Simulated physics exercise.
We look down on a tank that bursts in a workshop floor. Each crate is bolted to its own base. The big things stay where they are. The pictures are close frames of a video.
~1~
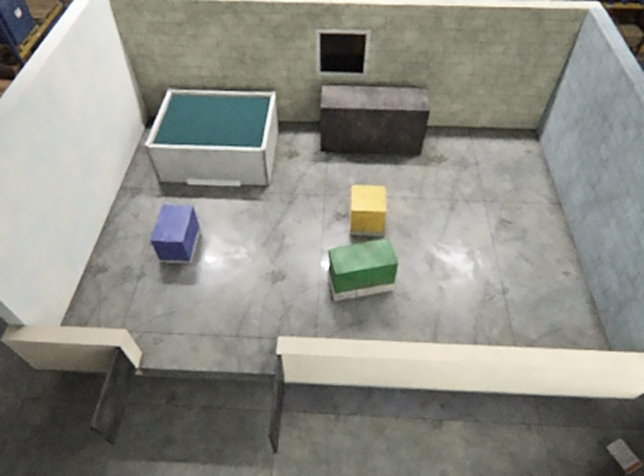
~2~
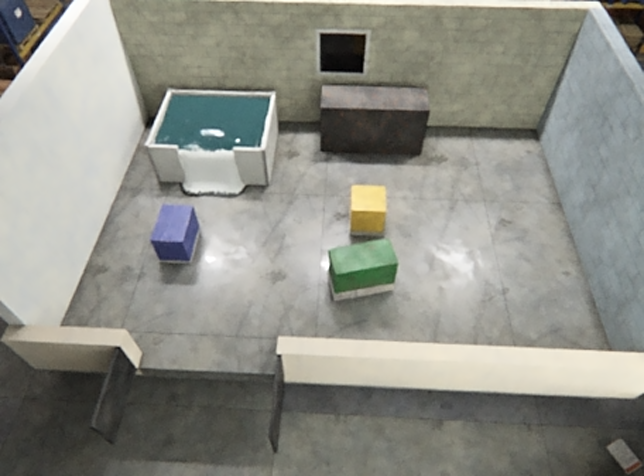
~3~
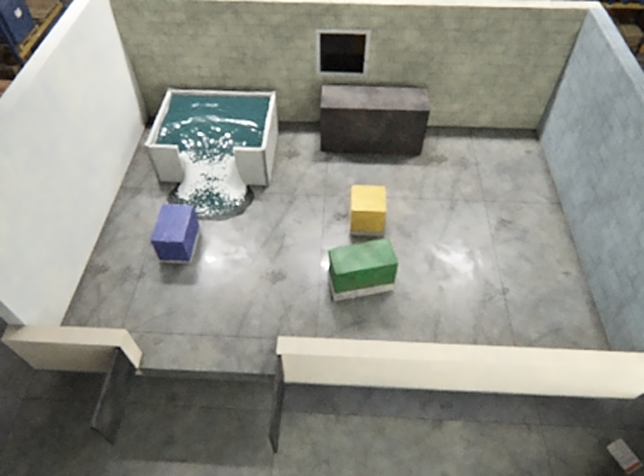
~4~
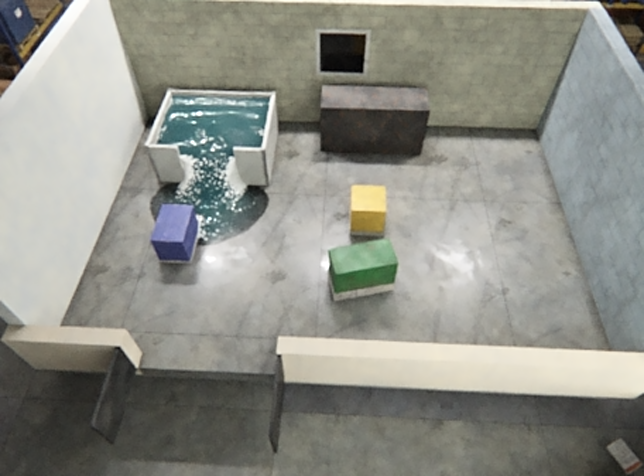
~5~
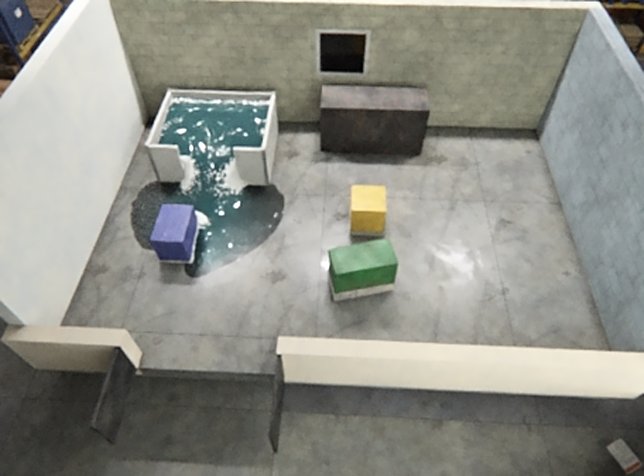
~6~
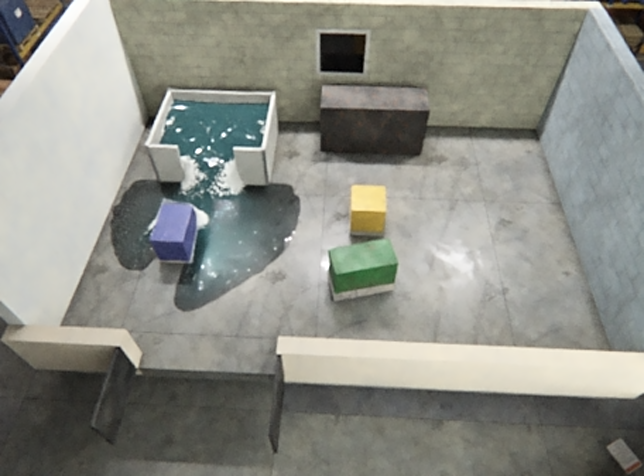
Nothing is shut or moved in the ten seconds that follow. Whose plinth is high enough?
The green crate keeps dry; the blue crate is soaked; the yellow crate keeps dry.
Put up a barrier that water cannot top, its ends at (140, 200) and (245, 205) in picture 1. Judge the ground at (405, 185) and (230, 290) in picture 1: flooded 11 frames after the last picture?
In turn: Flooded, dry.
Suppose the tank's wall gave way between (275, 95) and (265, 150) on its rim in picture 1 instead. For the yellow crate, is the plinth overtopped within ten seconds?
My reading: Yellow crate gets wet.
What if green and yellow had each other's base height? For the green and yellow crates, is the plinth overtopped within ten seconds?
One by one: Green crate is wetted, yellow crate escapes it.
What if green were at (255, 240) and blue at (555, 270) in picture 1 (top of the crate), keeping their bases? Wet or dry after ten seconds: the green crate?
My reading: Green is soaked.
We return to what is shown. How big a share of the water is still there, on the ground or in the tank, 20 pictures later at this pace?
About 86 per cent.
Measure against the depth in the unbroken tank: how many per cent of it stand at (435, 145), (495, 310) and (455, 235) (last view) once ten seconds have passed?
In turn 6, 4 and 4 in a hundred.
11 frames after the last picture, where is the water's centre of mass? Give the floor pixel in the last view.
I would point to (213, 204).
A moment on, water covers 30 % of the floor; the green crate water round its plinth, the blue crate water round its plinth, the yellow crate water round its plinth.
Next, water covers 35 % of the floor; the green crate water round its plinth, the blue crate water round its plinth, the yellow crate water round its plinth.
Then, water covers 55 % of the floor; the green crate water round its plinth, the blue crate water round its plinth, the yellow crate water round its plinth.
Later, water covers 70 % of the floor; the green crate water round its plinth, the blue crate water round its plinth, the yellow crate water round its plinth.
In the end, water covers 90 % of the floor; the green crate stayed above the water, the blue crate was topped, the yellow crate stayed above the water.
